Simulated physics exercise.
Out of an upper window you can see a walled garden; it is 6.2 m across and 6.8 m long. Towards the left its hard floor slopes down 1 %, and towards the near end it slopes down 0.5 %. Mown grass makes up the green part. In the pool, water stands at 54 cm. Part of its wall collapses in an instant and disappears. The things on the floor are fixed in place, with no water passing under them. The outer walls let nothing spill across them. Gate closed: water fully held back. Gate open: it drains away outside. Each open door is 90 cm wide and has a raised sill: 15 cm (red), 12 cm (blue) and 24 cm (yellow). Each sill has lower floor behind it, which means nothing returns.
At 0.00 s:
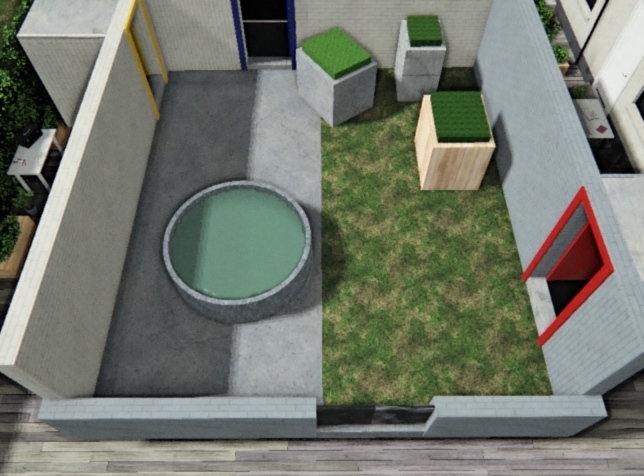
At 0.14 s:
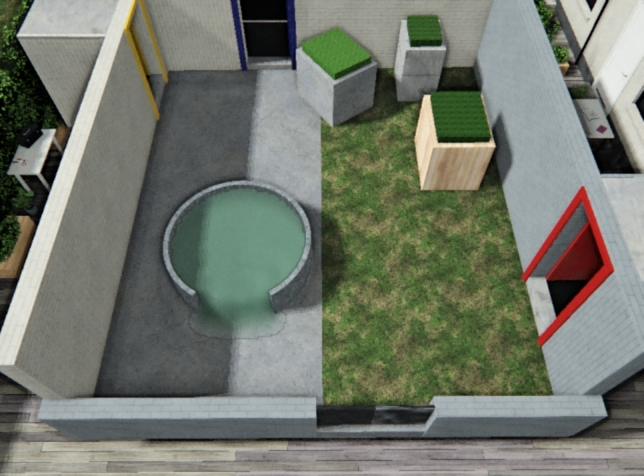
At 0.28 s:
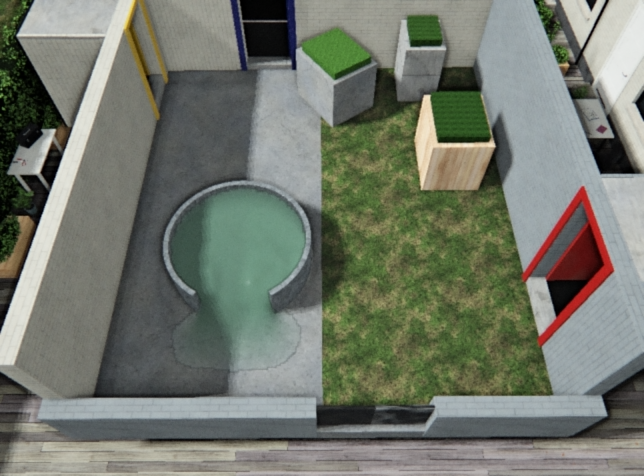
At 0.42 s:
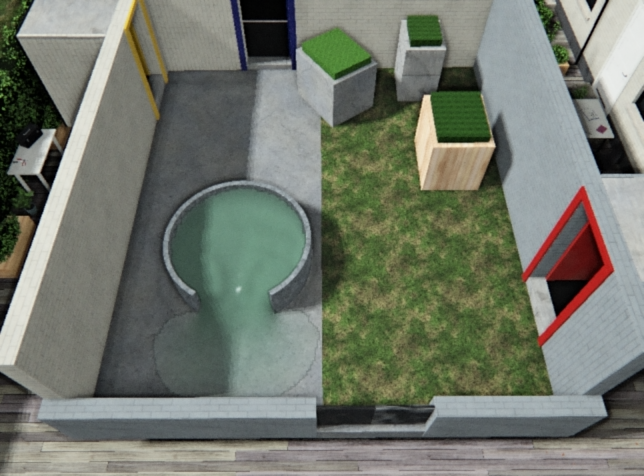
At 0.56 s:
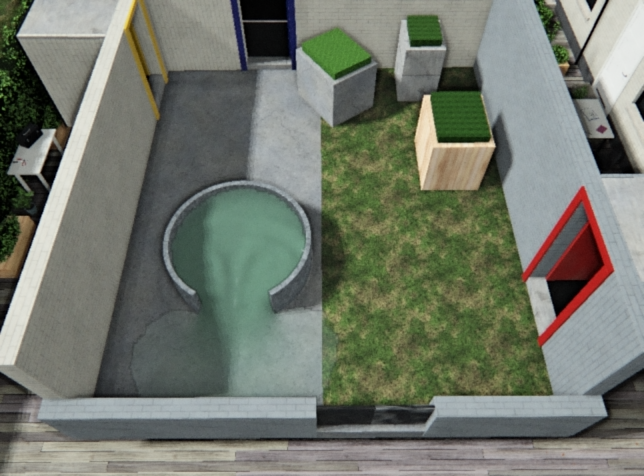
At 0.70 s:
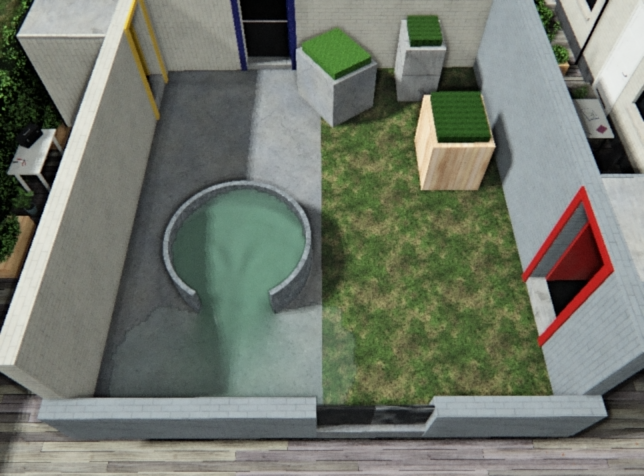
Greenish water fills a round stone-walled pool on the grey paved left side of a walled garden, viewed from high above by a still camera. Mown grass covers the right side, with three grass-topped blocks at the back, a red-framed opening at right and a blue-framed one behind. The pool's near wall suddenly vanishes, and water pours out, spreading across the paving towards the near wall and onto the grass edge.
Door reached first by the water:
Red door.
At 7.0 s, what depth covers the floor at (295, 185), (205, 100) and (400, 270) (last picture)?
Approximately 0, 6 and 5 centimetres, going through them in turn.
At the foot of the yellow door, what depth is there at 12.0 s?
6.0 cm or so.
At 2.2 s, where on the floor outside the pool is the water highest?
Roughly (104, 414).
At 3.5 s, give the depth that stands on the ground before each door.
Depths in cm: Red 3, blue 0, yellow 0.
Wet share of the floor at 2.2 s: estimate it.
Around 20 per cent wet.
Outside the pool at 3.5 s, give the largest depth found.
I'd put it at close to 24 cm.
After 1.4 s water covers 15 % of the floor and is deepest (36 cm) near (213, 413); red door not reached, blue door not reached, yellow door not reached.
After 2.2 s water covers 20 % of the floor and is deepest (37 cm) near (104, 414); red door not reached, blue door not reached, yellow door not reached.
After 3.5 s water covers 40 % of the floor and is deepest (24 cm) near (90, 414); red door not reached, blue door not reached, yellow door not reached.
After 7.0 s water covers 75 % of the floor and is deepest (12 cm) near (90, 414); red door reached at 3.5 s, blue door reached at 5.5 s, yellow door reached at 4.0 s.
After 12.0 s water covers 90 % of the floor and is deepest (8 cm) near (90, 414); red door reached at 3.5 s, blue door reached at 5.5 s, yellow door reached at 4.0 s.
